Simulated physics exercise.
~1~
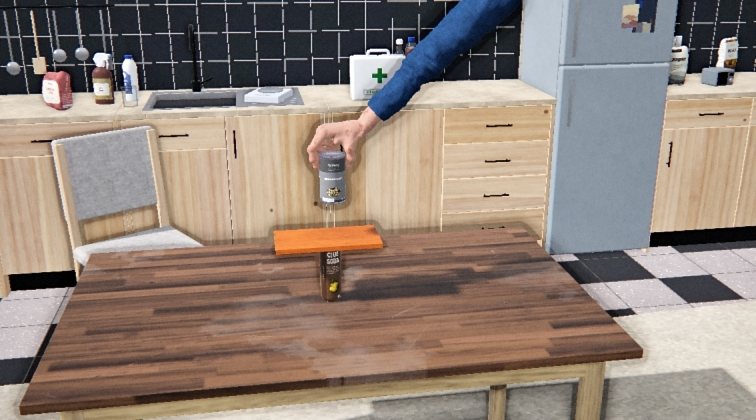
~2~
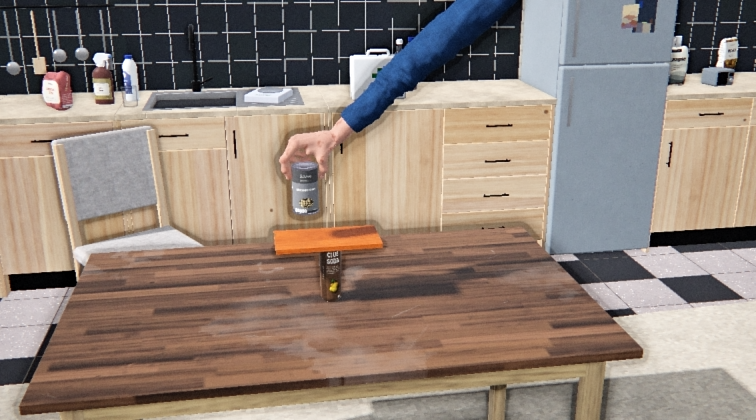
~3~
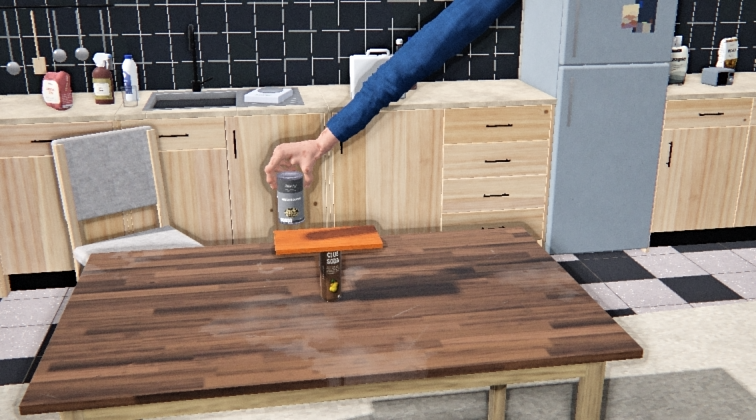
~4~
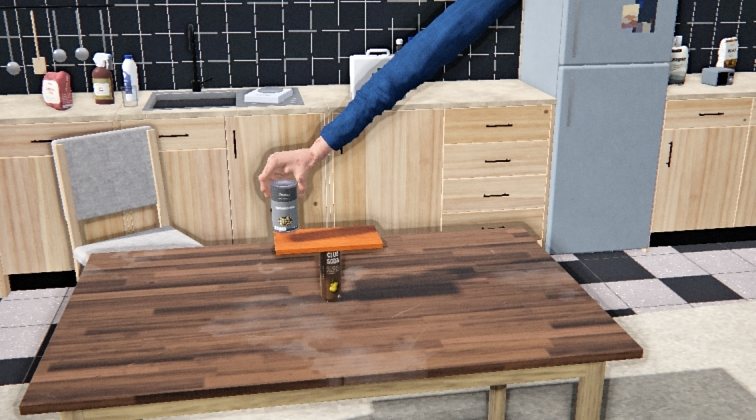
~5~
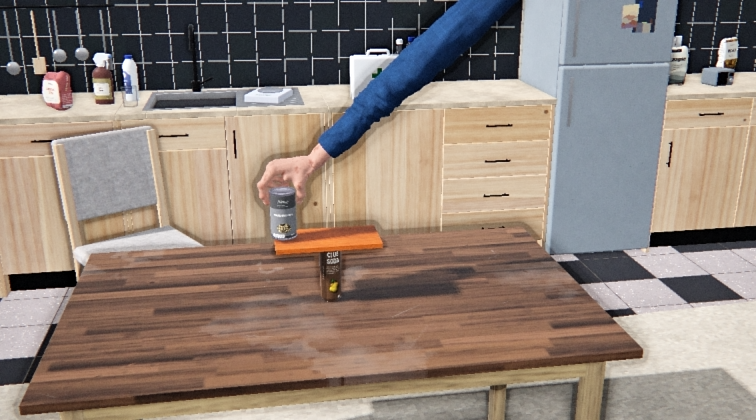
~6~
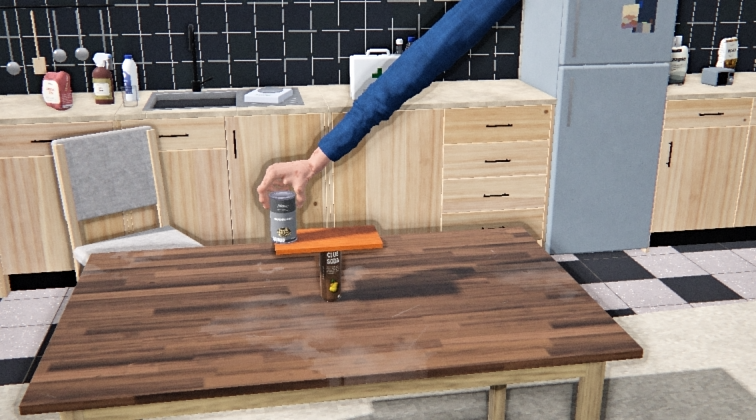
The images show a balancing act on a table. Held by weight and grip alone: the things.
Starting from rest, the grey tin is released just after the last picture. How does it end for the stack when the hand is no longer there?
Pretty clearly, it isn't secure there.
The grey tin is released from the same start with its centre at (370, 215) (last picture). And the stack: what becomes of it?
Outcome: Collapse.
Then, 0.30 s past the last view, grey tin now fallen; orange board rocked 45° from its first pose.
Then, 0.40 s past the last view, orange board on its side.
Then, 0.80 s past the last view, orange board now fallen.
Finally, fallen, orange board and grey tin; brown can still in place. The stack comes apart.
